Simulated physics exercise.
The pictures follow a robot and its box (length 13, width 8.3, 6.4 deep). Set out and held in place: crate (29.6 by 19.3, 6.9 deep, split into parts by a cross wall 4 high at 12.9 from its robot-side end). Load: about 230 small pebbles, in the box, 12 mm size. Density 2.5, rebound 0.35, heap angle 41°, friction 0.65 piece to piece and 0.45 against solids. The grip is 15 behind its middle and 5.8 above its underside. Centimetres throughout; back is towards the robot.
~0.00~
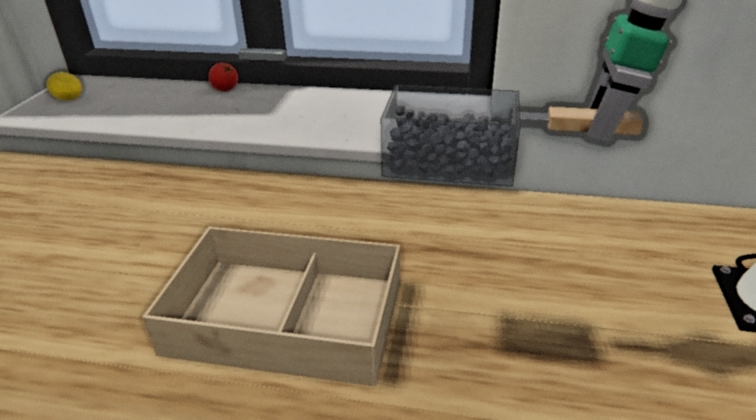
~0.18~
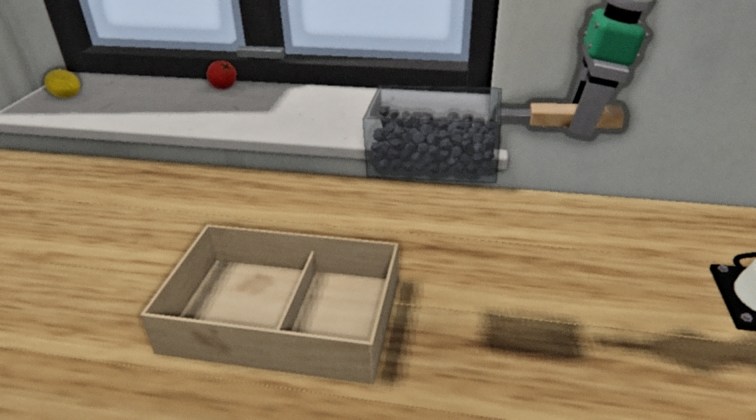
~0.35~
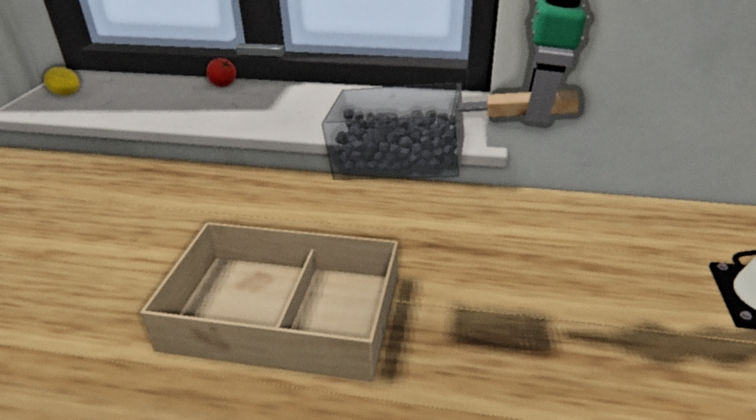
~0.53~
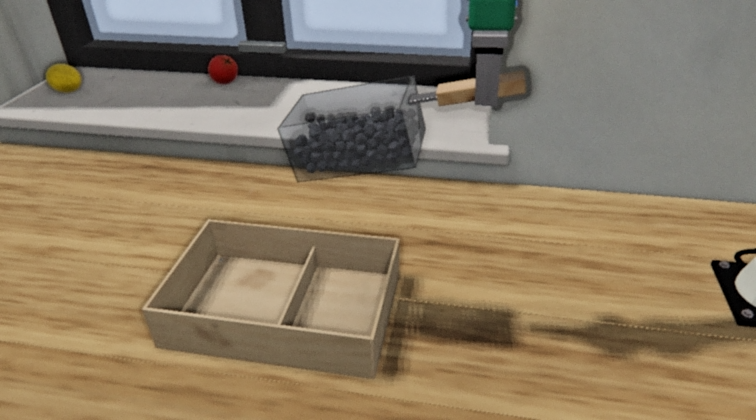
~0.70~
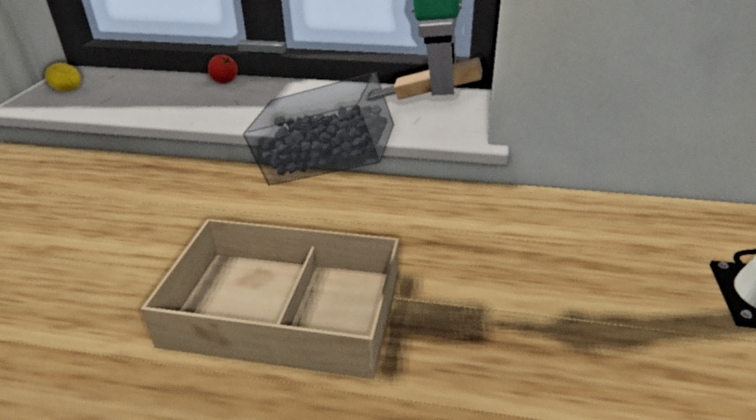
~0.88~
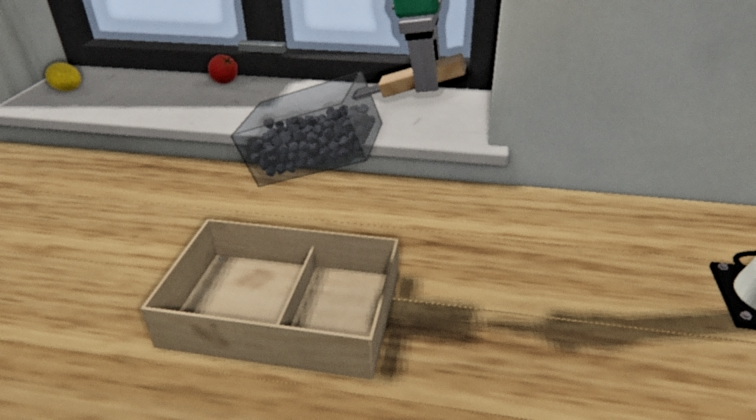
A robot gripper carrying a clear box of dark pebbles leftward by its handle above a wooden counter, gradually tilting it.
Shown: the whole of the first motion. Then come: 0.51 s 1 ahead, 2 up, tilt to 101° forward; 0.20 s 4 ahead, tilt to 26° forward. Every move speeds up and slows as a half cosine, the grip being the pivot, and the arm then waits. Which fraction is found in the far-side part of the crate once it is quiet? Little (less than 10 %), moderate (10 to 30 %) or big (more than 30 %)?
A little share, less than 10 %, ends in the far-side part of the crate.
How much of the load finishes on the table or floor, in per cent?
About 45 per cent.
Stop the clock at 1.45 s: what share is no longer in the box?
Some 5 per cent.
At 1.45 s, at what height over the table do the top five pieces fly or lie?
Roughly 28 cm.
After 1.16 s, tilted 68° forward, highest piece 29 above the table; 231 in the box.
After 1.45 s, tilted 86° forward, highest piece 29 above the table; 217 in the box, 3 on the table or floor, 11 in flight or on a rim.
After 1.79 s, tilted 26° forward, highest piece 36 above the table; 111 in the box, 13 on the table or floor, 2 in the robot-side part, 105 in flight or on a rim.
After 2.84 s, tilted 26° forward, highest piece 30 above the table; 110 in the box, 107 on the table or floor, 12 in the far-side part, 2 in the robot-side part.
In the end, 110 in the box, 107 on the table or floor, 12 in the far-side part, 2 in the robot-side part. That is 5 % in the far-side part of the crate.
